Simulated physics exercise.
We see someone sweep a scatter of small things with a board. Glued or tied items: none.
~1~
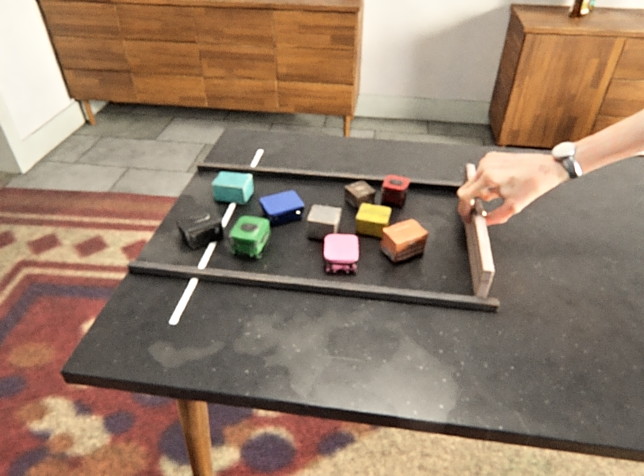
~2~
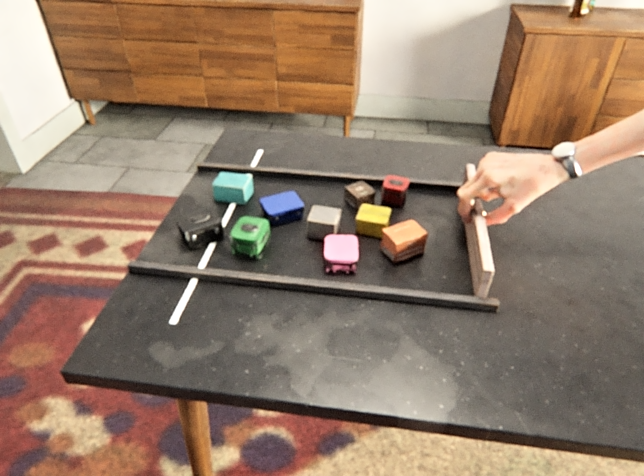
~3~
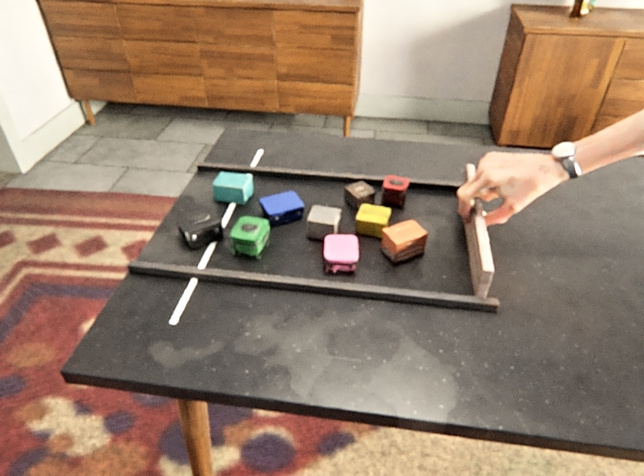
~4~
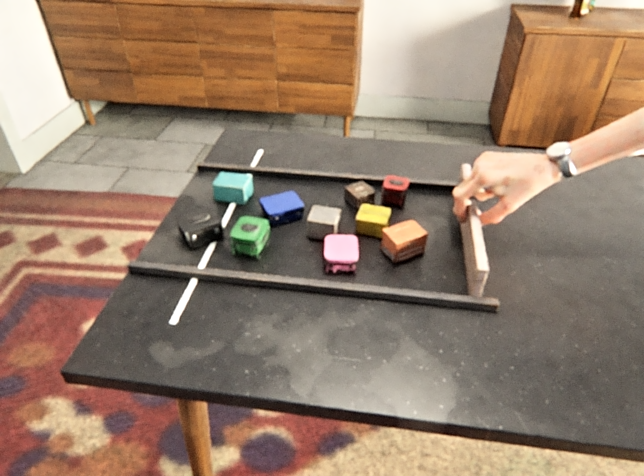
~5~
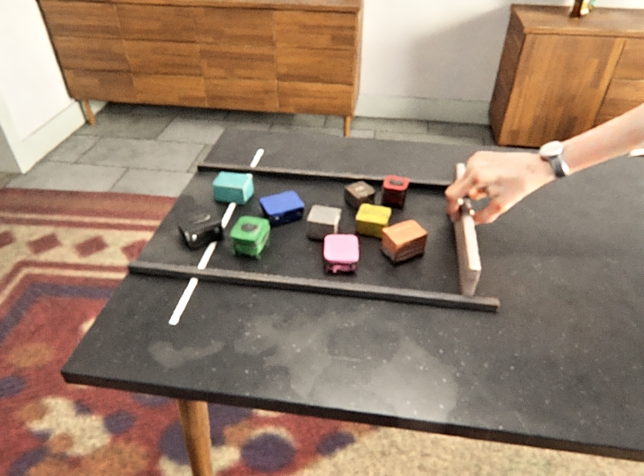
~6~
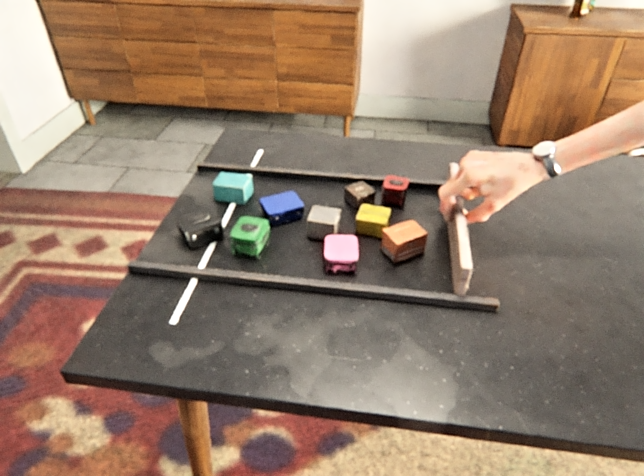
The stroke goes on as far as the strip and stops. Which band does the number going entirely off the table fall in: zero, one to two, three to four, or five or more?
It falls in the one to two band.
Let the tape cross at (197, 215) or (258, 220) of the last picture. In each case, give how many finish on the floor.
Ending up on the floor: First try 5, second try 0.
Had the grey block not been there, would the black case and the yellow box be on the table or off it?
Well, the black case goes off the edge while the yellow box is still there.
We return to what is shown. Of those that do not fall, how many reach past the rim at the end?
Answer: 2.
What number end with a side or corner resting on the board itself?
Contact count: 4.
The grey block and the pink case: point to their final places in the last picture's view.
Listed in order, first is (194, 210) and the other is (187, 251).
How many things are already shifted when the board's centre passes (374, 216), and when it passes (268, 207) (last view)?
First 6, after that 10.
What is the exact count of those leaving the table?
2 in total.
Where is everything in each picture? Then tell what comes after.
Black case (201, 228); turquoise block (233, 188); green case (251, 237); board (474, 225); tape (227, 217), in the first picture.
Turquoise block (233, 188); red case (395, 191), in the second picture.
Green case (251, 237); orange box (404, 241), in the third picture.
Black case (201, 228); pink case (341, 254), in the fourth picture.
Turquoise block (233, 188); board (463, 224), in the fifth picture.
Black case (201, 228); turquoise block (233, 188); green case (251, 237); board (456, 223); tape (227, 217), in the sixth picture.
Soon after, none off yet; black case at rest near (201, 228); turquoise block at rest near (233, 188); green case at rest near (251, 237).
At rest, the number that fall off is one or two; fallen, turquoise block and black case.
